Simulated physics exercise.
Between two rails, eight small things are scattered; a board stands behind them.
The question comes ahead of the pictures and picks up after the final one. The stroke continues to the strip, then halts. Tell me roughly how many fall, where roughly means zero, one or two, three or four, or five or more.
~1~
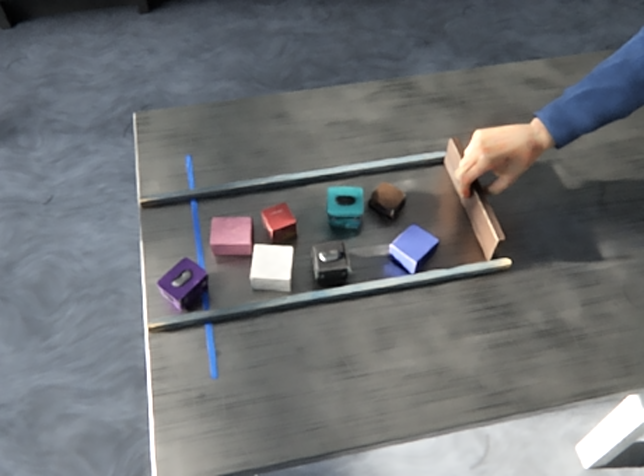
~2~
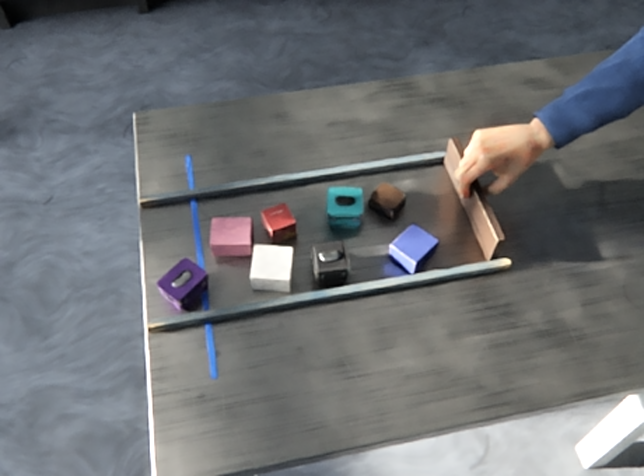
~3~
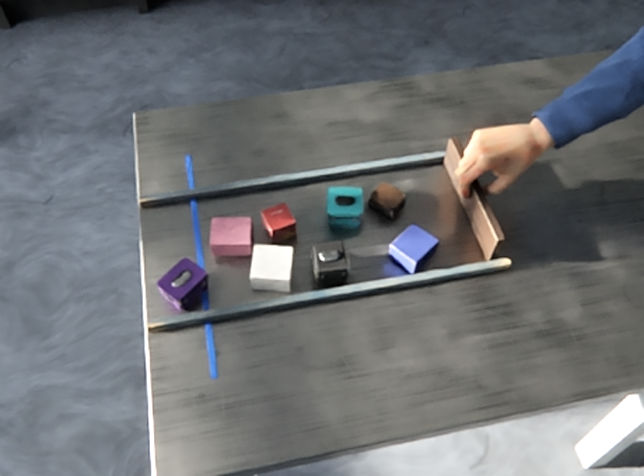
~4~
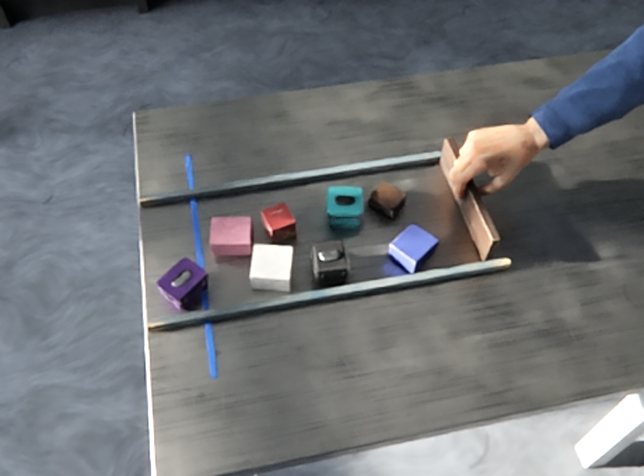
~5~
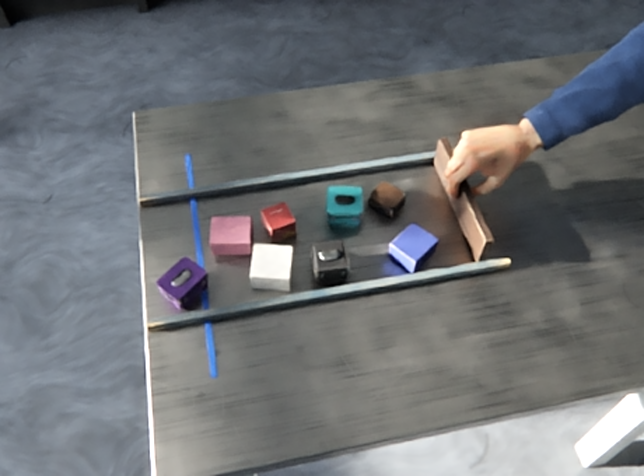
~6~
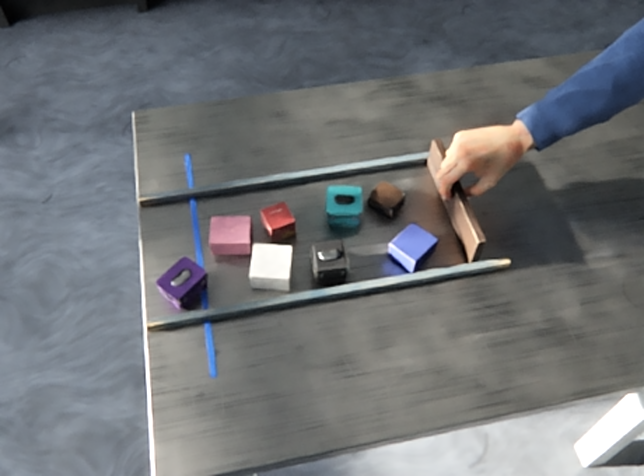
Roughly, three or four fall.
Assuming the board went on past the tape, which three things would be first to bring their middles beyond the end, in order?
The purple case, the pink block, then the white block.
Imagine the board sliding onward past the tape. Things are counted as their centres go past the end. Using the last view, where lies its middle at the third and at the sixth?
At the first moment about (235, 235), at the next about (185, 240).
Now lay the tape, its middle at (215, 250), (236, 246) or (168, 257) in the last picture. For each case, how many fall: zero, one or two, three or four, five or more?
One after another: Three or four, either one or two, at least five.
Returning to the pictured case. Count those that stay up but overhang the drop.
Tally: 2.
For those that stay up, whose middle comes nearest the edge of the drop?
I'd say the black case.
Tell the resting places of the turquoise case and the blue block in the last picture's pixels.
Around (150, 232) and around (182, 276).
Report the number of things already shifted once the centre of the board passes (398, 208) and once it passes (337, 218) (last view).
I get 3 at the one place and 7 at the other.
Early on, none off yet; purple case at rest near (183, 284); pink block at rest near (231, 235); white block at rest near (272, 267).
A while later, none off yet; purple case travelled about its own width near (145, 291); pink block travelled about its own width near (168, 248); white block travelled well along near (192, 279).
Finally, the number that fall off is three or four; lost, red box, white block, pink block and purple case.
